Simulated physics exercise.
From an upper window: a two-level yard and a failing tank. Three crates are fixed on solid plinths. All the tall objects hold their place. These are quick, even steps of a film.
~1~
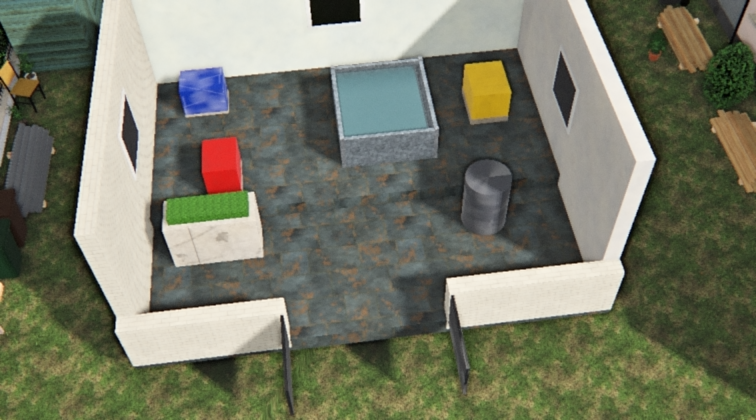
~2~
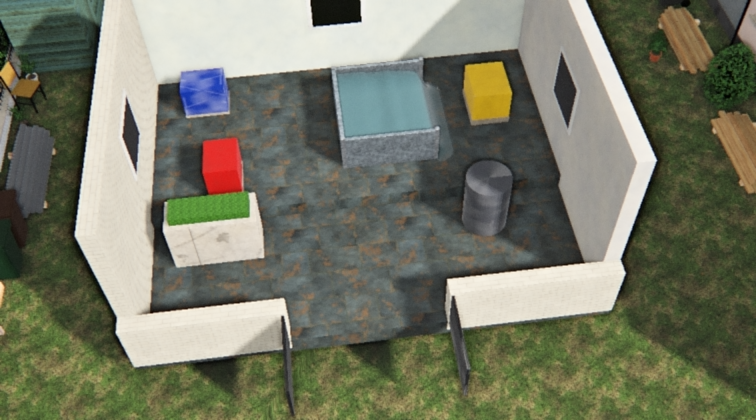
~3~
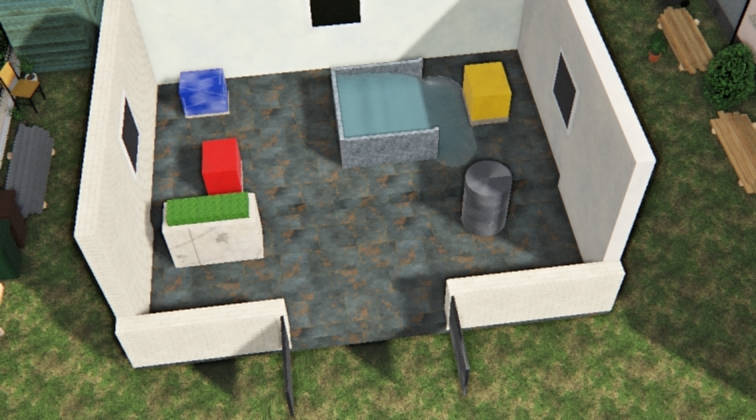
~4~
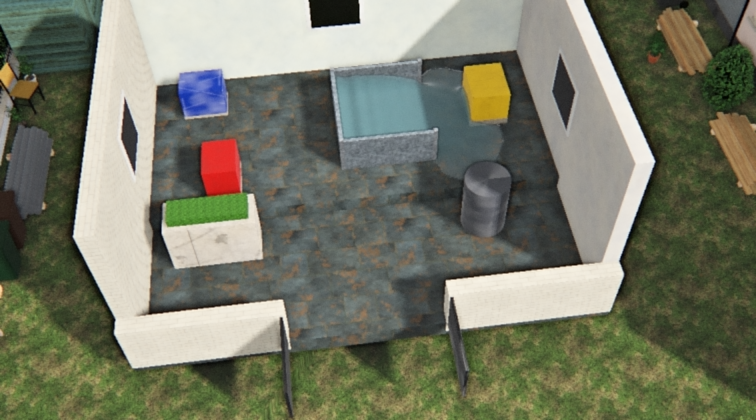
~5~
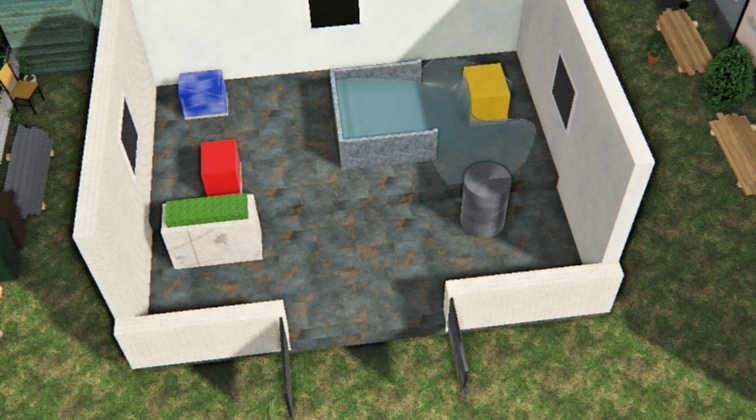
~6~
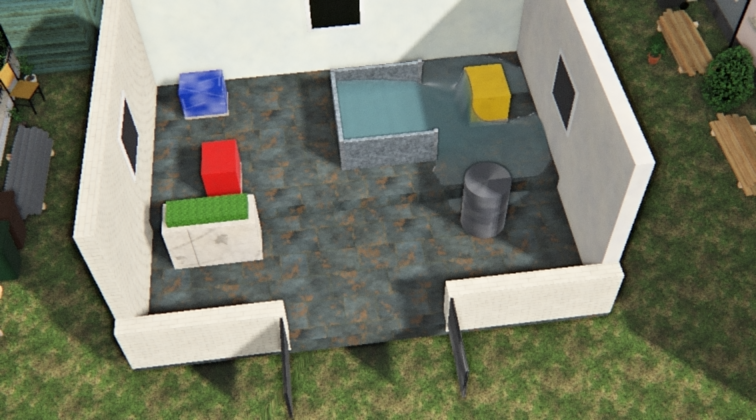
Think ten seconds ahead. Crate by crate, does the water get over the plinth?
One by one: The yellow crate is wetted; the blue crate is wetted; the red crate escapes dry.
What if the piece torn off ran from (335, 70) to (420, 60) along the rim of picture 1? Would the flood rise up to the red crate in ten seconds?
My reading: The red one is wetted.
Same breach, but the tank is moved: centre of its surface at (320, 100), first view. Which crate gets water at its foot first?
First comes the crate marked yellow.
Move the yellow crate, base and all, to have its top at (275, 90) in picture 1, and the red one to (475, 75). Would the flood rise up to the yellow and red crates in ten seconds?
The yellow crate escapes it; the red crate is topped.
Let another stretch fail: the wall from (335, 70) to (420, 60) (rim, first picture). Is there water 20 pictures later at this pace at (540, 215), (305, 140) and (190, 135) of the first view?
In turn: Awash, free of water, covered.
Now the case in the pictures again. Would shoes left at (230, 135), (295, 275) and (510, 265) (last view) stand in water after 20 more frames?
One after the other: Free of water, no water, covered.
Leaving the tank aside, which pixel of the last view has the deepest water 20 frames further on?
I would point to (576, 263).
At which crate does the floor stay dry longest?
That is the crate marked red.
A moment on, water covers 20 % of the floor; the yellow crate water round its plinth, the blue crate not reached, the red crate not reached.
Next, water covers 25 % of the floor; the yellow crate water round its plinth, the blue crate not reached, the red crate not reached.
Then, water covers 45 % of the floor; the yellow crate water round its plinth, the blue crate not reached, the red crate not reached.
Later, water covers 75 % of the floor; the yellow crate water round its plinth, the blue crate water round its plinth, the red crate water round its plinth.
In the end, water covers 85 % of the floor; the yellow crate was topped, the blue crate was topped, the red crate stayed above the water.
